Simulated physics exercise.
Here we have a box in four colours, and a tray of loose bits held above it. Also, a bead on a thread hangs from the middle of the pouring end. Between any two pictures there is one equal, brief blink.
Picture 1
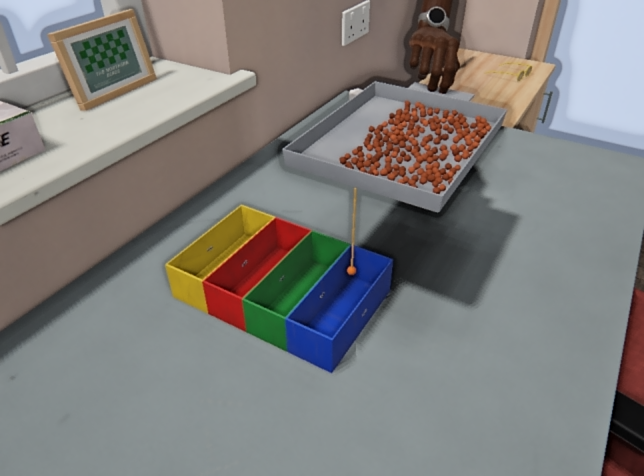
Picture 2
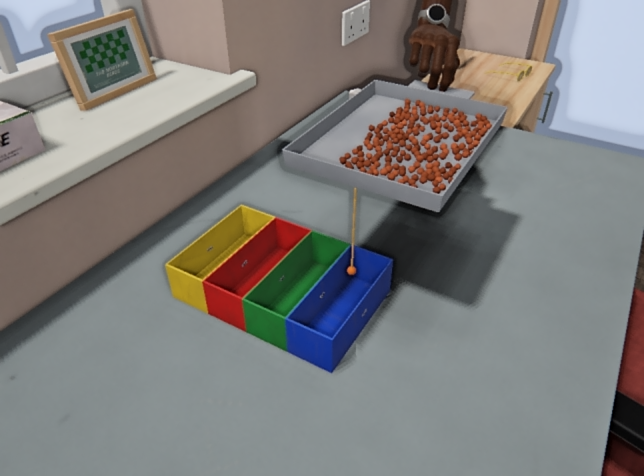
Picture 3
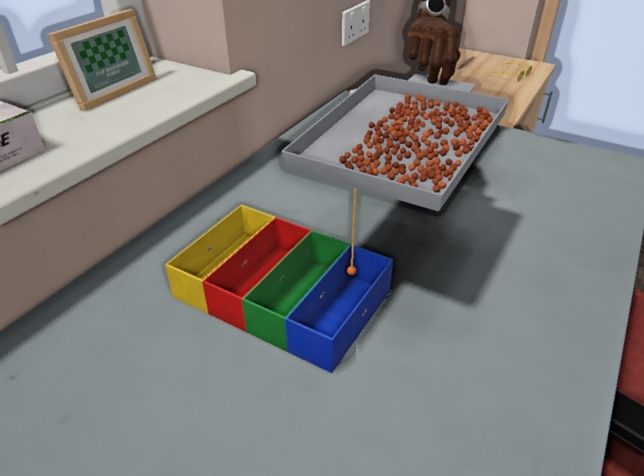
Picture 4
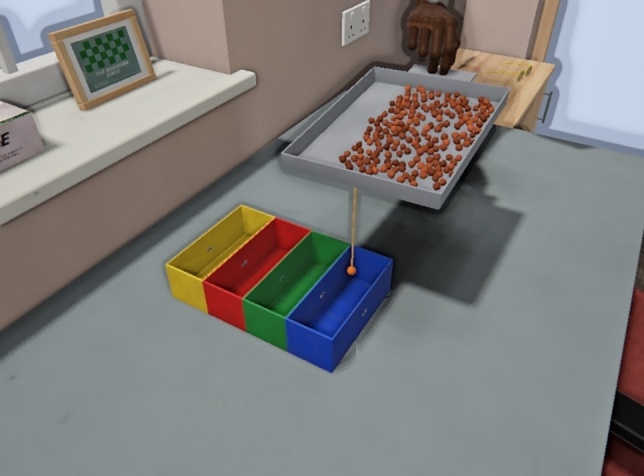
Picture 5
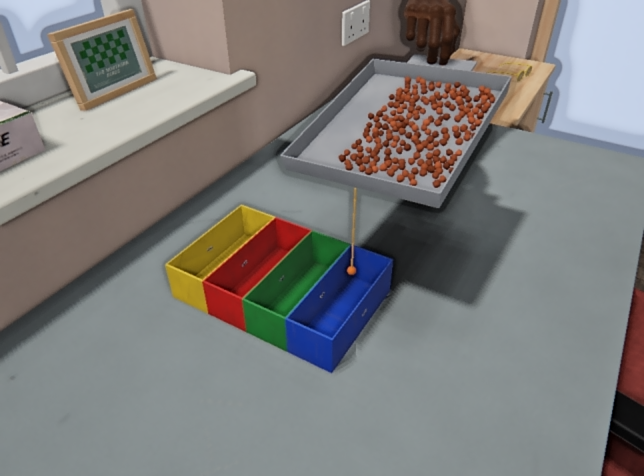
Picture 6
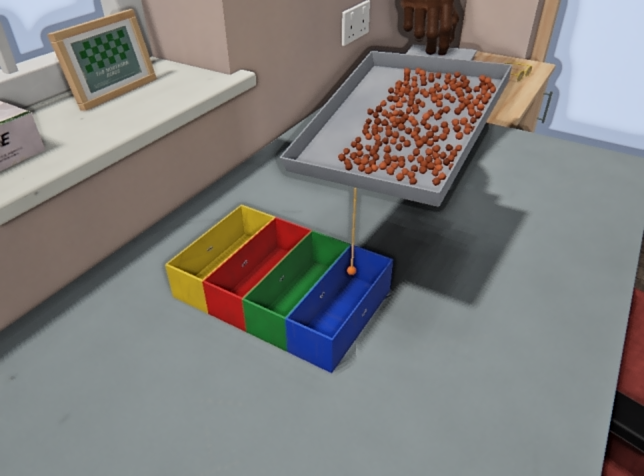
In this clip, a dark hand at the far end of a gray tray of reddish-brown pellets gradually raises that end, tilting the tray slightly, while the yellow, red, green and blue box below and the hanging bead stay still.
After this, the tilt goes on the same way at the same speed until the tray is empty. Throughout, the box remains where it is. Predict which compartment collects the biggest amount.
Biggest amount: The green compartment.
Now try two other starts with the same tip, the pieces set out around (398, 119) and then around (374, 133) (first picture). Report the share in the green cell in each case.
The first start yields 60 per cent, the second 60 per cent.
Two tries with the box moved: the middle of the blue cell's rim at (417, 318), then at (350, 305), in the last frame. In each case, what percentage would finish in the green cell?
Trial 1 around 10 percent, trial 2 around 50 percent.
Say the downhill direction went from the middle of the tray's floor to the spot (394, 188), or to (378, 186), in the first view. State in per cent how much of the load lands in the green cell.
I'd say some 0 in a hundred at first, then 10 in a hundred.
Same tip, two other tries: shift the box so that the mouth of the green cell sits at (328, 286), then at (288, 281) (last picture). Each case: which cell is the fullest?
The red cell, then the cell in green.
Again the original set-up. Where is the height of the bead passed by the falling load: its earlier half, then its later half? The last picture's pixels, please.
It goes through near (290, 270) first, then near (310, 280).
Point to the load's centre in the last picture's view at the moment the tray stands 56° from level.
I'd put the middle of the pieces at roughly (349, 145).
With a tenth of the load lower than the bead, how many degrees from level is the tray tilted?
About 110° of tilt.
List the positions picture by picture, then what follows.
The first picture shows corners of the pouring end (285, 149) and (441, 195), level; middle of the load (415, 144), clay pellets; bead on its thread (352, 271); yellow cell (187, 286); red cell (224, 303); green cell (265, 322); blue cell (309, 342).
The second picture shows corners of the pouring end (285, 149) and (441, 194), level; middle of the load (416, 142).
The third picture shows corners of the pouring end (284, 151) and (440, 194), tipped barely, lowest at the left corner; middle of the load (416, 139).
The fourth picture shows corners of the pouring end (284, 153) and (440, 193), tipped a little, lowest at the left corner; middle of the load (416, 134).
The fifth picture shows corners of the pouring end (283, 155) and (439, 192), tipped a little, lowest at the left corner; middle of the load (416, 128).
The sixth picture shows corners of the pouring end (283, 157) and (438, 191), tipped a little, lowest at the left corner; middle of the load (415, 123); yellow cell (187, 286); red cell (224, 303); green cell (265, 322); blue cell (309, 342).
Just after the last frame, tray tipped steeply; every one on the tray.
A moment on, tray tipped right over; almost all on the tray; just a few in the red cell; just a few in the green cell.
Further on, tray tipped past a quarter turn; roughly two thirds in the green cell; roughly a quarter in the blue cell; about a tenth in the red cell; about a tenth falling or outside the box.
When it is over, tray tipped past a quarter turn; roughly two thirds in the green cell; roughly a quarter in the blue cell; about a tenth in the red cell; not one in the yellow cell; about a tenth outside the box.
